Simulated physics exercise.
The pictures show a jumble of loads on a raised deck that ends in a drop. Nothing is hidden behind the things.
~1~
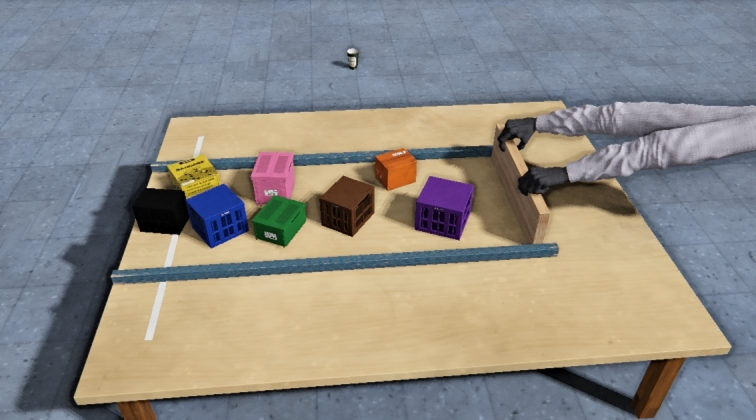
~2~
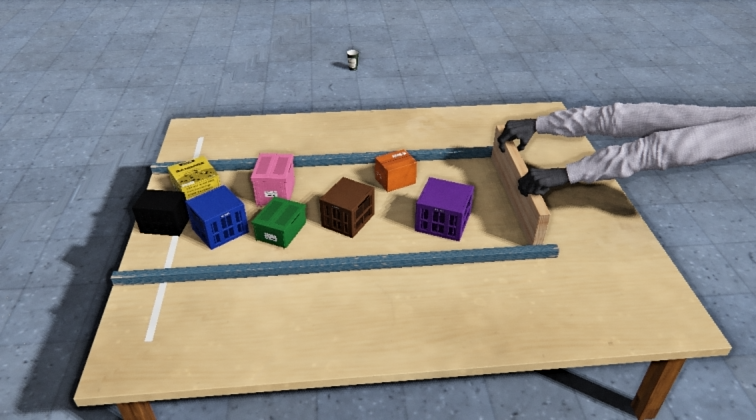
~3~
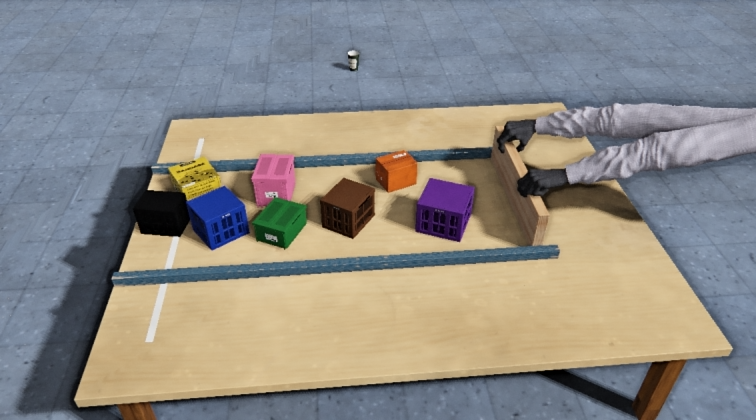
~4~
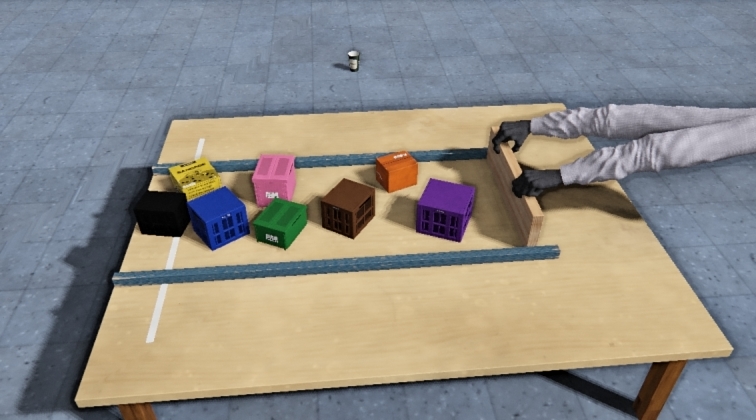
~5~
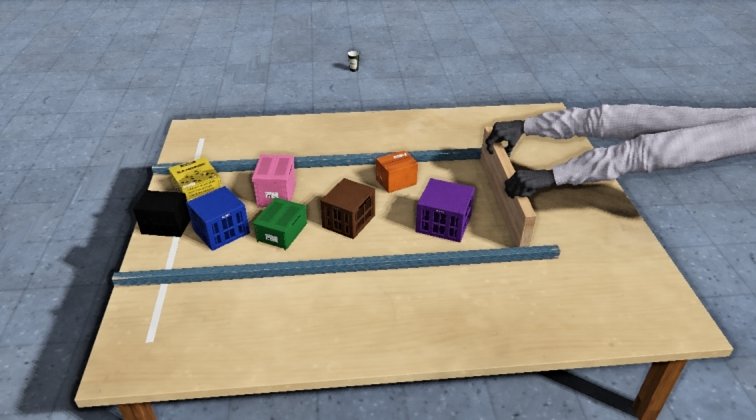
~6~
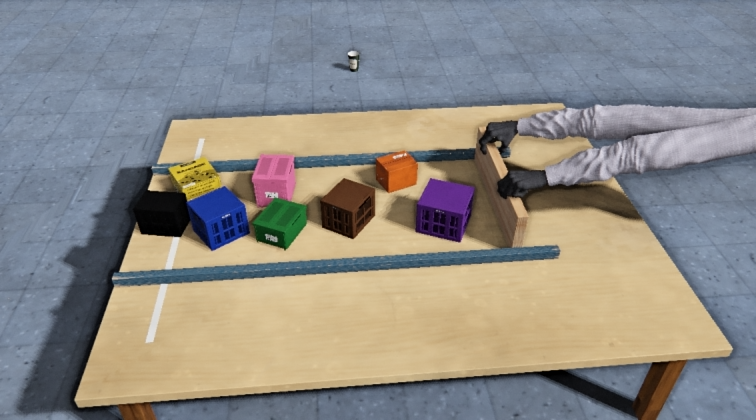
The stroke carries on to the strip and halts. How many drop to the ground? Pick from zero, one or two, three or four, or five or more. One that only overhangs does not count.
Here the number that fall off is five or more.
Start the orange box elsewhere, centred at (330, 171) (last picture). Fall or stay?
It does not fall.
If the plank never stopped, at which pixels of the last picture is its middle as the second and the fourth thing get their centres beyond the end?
At (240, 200) for the second, at (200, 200) for the fourth.
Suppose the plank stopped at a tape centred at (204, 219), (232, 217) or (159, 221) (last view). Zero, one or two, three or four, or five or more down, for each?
In that order: Three or four; three or four; at least five.
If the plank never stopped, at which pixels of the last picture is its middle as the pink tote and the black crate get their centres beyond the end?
For the pink tote at (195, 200), for the black crate at (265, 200).
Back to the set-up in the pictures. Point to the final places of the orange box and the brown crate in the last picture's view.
First (170, 180), then (160, 197).
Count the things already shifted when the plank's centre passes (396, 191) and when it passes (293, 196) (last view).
By then 3, and 8.
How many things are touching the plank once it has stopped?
That makes 3.
A little later, none off yet; black crate at rest near (163, 214); yellow box at rest near (196, 181); blue crate at rest near (219, 218).
Next, none off yet; black crate shifted about its own width near (137, 213); yellow box at rest near (196, 181); blue crate shifted about its own width near (174, 227).
Later still, none off yet; black crate tilted a little near (124, 215); yellow box shifted about its own width near (147, 186); blue crate shifted well along near (125, 242).
When it is over, the number that fall off is five or more; down, green tote, pink tote, blue crate, yellow box and black crate.
